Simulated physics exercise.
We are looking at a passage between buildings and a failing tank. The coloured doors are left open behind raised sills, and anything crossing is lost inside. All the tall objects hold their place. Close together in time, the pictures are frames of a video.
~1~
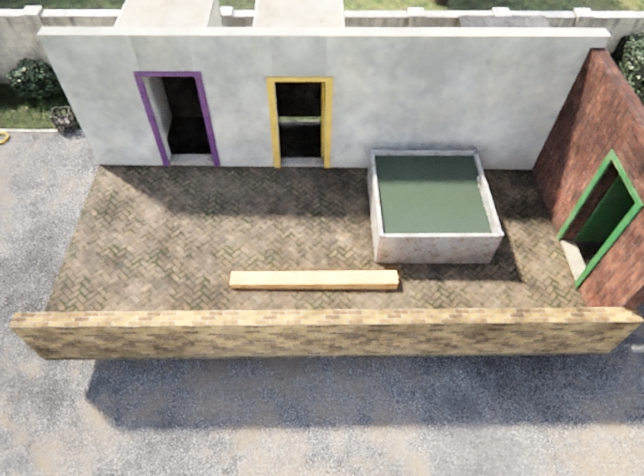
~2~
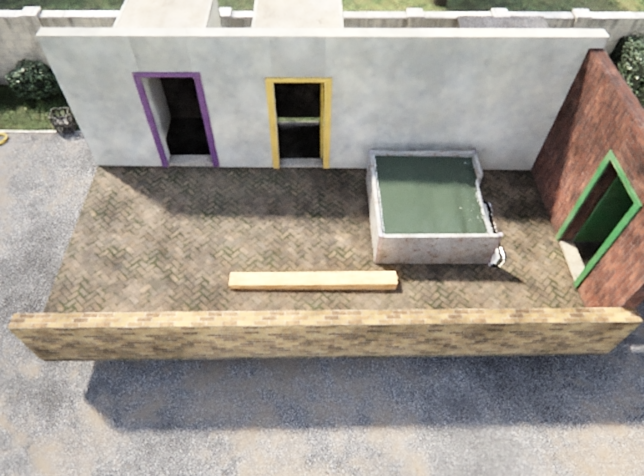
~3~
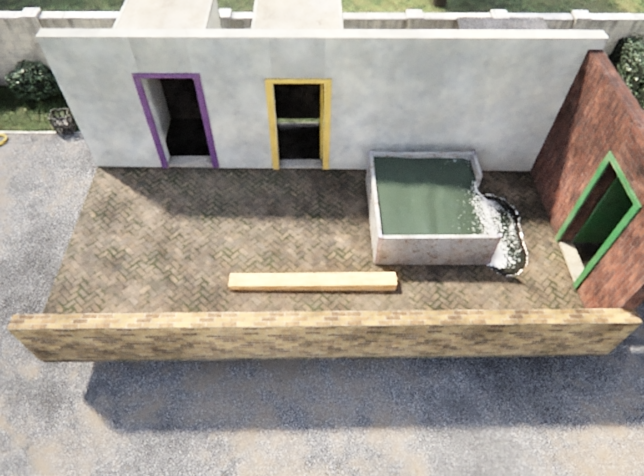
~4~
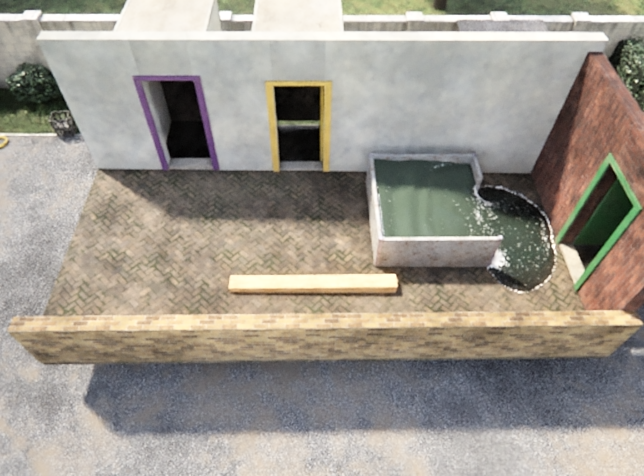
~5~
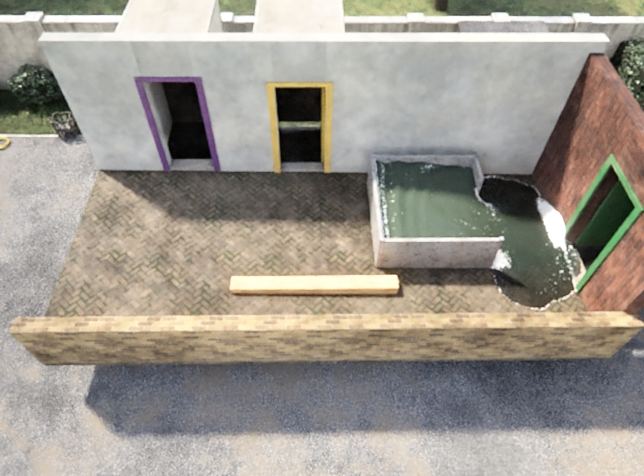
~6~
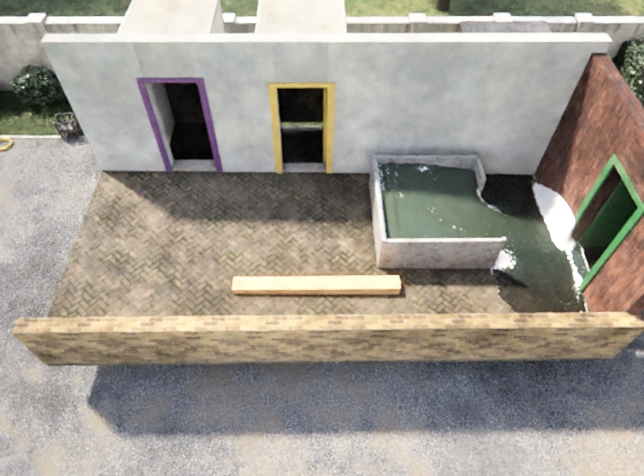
Walled courtyard with purple, yellow and green doorways, green water pouring from a raised tank's right side and spreading across the paving to the brick wall.
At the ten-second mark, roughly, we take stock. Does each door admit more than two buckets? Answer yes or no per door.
Answers: The green door: Yes; the yellow door: No; the purple door: No.
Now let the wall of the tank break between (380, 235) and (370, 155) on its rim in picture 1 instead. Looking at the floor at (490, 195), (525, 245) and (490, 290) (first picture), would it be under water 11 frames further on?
In the order given: Untouched, untouched and untouched.
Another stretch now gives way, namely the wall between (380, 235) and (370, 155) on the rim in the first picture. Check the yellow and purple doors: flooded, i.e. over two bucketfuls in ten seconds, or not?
The yellow door ends up above; the purple door ends up below.
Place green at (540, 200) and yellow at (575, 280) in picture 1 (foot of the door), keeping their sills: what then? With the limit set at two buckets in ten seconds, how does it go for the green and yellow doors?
Green door exceeds the limit; yellow door exceeds the limit.
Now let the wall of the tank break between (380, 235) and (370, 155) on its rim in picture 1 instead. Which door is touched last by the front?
The one in green comes last.
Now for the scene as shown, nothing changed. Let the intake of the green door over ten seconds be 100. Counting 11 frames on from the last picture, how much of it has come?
My estimate: Close to 45 per cent.
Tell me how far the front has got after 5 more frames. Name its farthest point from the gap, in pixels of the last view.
Farthest reach: About (589, 337).
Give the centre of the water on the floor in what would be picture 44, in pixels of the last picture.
Close to (412, 252).
A moment on, water covers 15 % of the floor; the green door far over two buckets in, the yellow door not reached, the purple door not reached.
Next, water covers 20 % of the floor; the green door far over two buckets in, the yellow door not reached, the purple door not reached.
Then, water covers 45 % of the floor; the green door far over two buckets in, the yellow door wet at the sill, nothing in, the purple door not reached.
Later, water covers 90 % of the floor; the green door far over two buckets in, the yellow door wet at the sill, nothing in, the purple door wet at the sill, nothing in.
In the end, water covers 95 % of the floor; the green door far over two buckets in, the yellow door wet at the sill, nothing in, the purple door wet at the sill, nothing in.
